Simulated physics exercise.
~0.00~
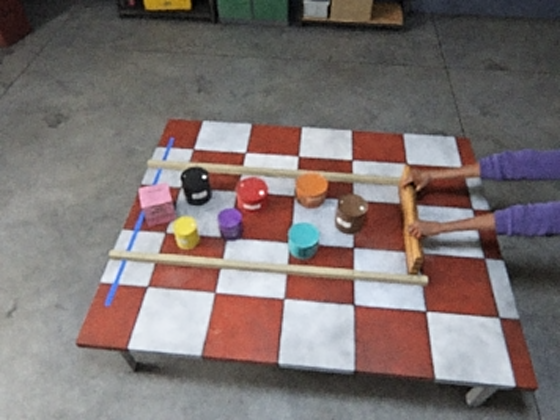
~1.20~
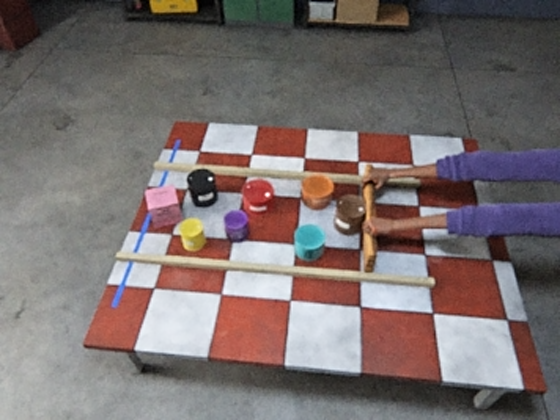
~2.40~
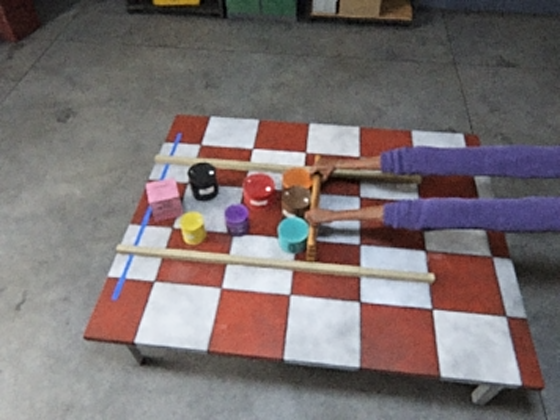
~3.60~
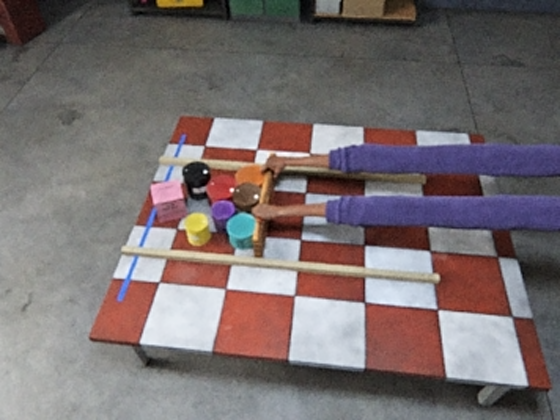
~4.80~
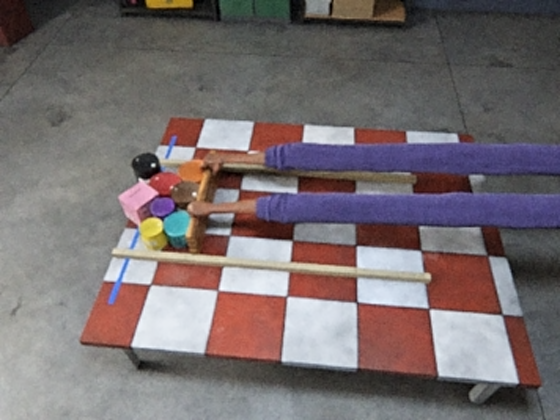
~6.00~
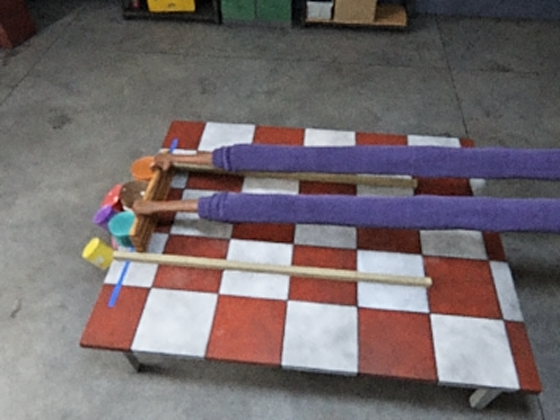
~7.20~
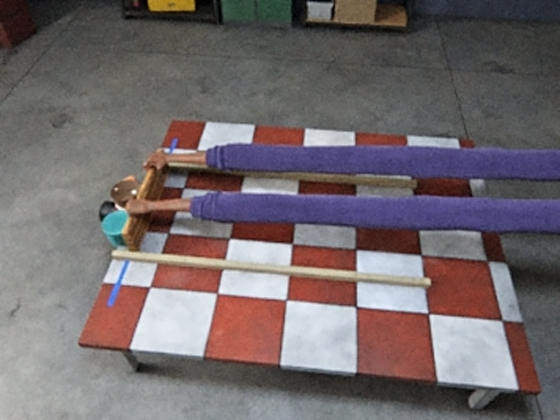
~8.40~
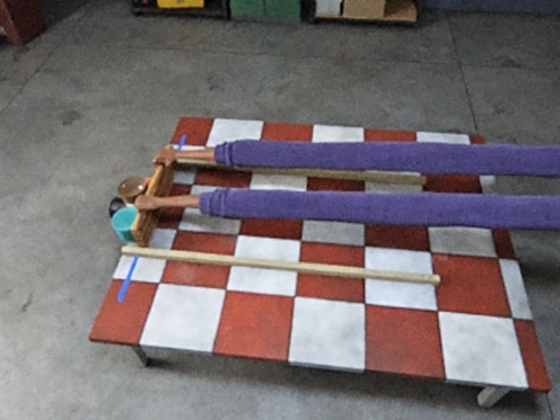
Two purple-sleeved arms pushed a plank left across a red-and-white checked platform, gathering colourful tubs and a pink box between two battens and shoving most of them off the left edge, until the plank stopped with the brown and turquoise ones still against it.
